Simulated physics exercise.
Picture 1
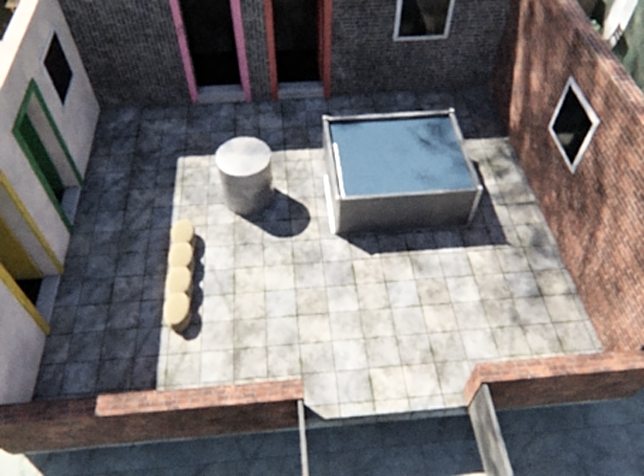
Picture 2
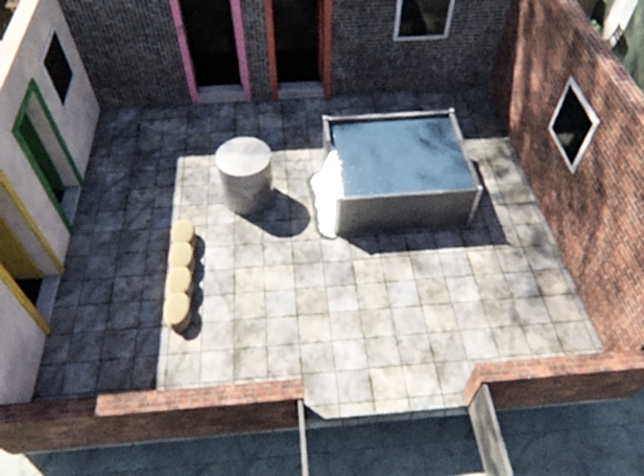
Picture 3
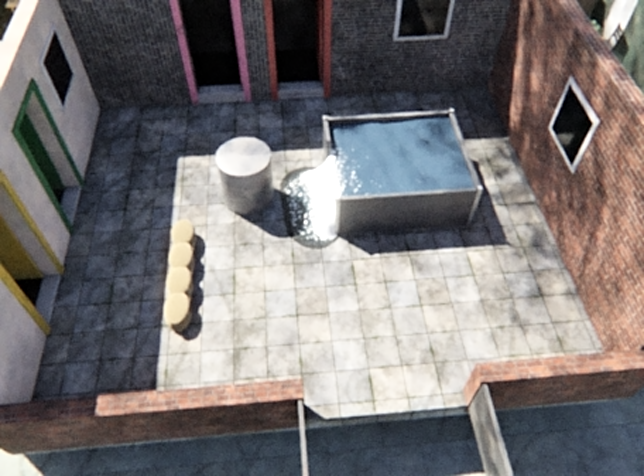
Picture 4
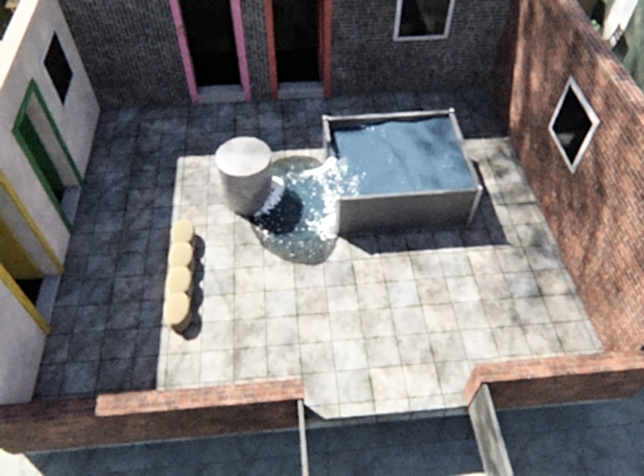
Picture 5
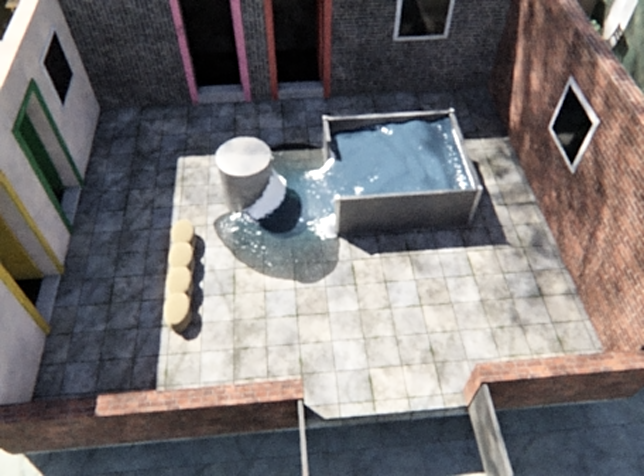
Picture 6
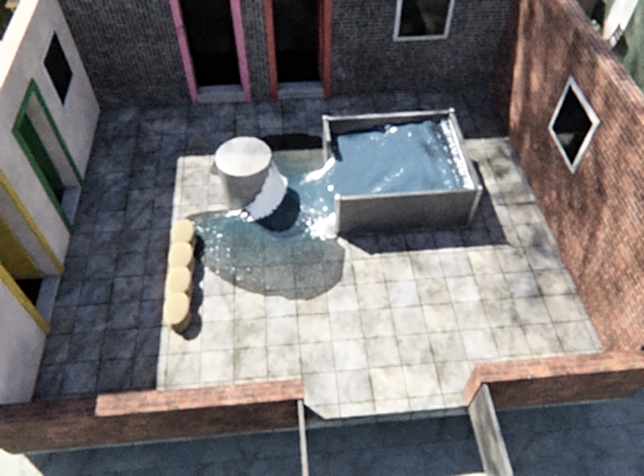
In a walled, paved courtyard, water burst from the left side of a raised rectangular tank, splashed against a round grey block, and spread across the paving to the row of tan sandbags.
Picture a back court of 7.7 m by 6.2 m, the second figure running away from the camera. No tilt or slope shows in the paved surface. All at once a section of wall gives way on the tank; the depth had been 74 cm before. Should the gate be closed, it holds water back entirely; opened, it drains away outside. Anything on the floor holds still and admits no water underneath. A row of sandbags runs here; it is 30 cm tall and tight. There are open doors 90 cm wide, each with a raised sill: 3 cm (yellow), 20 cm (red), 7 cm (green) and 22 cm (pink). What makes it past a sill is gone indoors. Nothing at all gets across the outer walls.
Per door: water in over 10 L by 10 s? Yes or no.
Yellow door yes, red door no, green door yes, pink door no.
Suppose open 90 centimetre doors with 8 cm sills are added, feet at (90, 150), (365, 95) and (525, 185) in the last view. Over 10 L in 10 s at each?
In turn: Beyond it, short of it, short of it.
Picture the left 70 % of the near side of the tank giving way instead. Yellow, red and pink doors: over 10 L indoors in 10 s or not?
Compared with the limit, yellow is higher, red is lower and pink is lower.
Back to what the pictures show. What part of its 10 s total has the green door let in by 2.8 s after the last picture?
Roughly 5 percent is in by then.
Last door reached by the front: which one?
Yellow.
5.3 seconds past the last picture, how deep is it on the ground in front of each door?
You'd see yellow at 6 cm, red at 6 cm, green at 13 cm and pink at 11 cm.
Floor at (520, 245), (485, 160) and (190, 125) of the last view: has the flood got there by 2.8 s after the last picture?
Point 1: Unreached; point 2: Unreached; point 3: Reached.
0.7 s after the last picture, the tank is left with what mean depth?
I'd put the mean depth near 45 centimetres.
Then, 0.7 s after the last picture water covers 25 % of the floor and is deepest (49 cm) near (284, 196); yellow door not reached, red door not reached, green door not reached, pink door 1 cm at the sill, 0 L in.
Then, 1.5 s after the last picture water covers 40 % of the floor and is deepest (42 cm) near (214, 409); yellow door not reached, red door 12 cm at the sill, 0 L in, green door 4 cm at the sill, 1 L in, pink door 18 cm at the sill, 0 L in.
Then, 2.8 s after the last picture water covers 60 % of the floor and is deepest (27 cm) near (26, 426); yellow door 5 cm at the sill, 0 L in, red door 10 cm at the sill, 0 L in, green door 4 cm at the sill, 2 L in, pink door 12 cm at the sill, 0 L in.
Then, 5.3 s after the last picture water covers 90 % of the floor and is deepest (16 cm) near (26, 426); yellow door 6 cm at the sill, 16 L in, red door 6 cm at the sill, 0 L in, green door 13 cm at the sill, 18 L in, pink door 11 cm at the sill, 0 L in.
Then, 9.3 s after the last picture water covers 95 % of the floor and is deepest (13 cm) near (496, 119); yellow door 6 cm at the sill, 32 L in, red door 7 cm at the sill, 0 L in, green door 8 cm at the sill, 49 L in, pink door 9 cm at the sill, 0 L in.
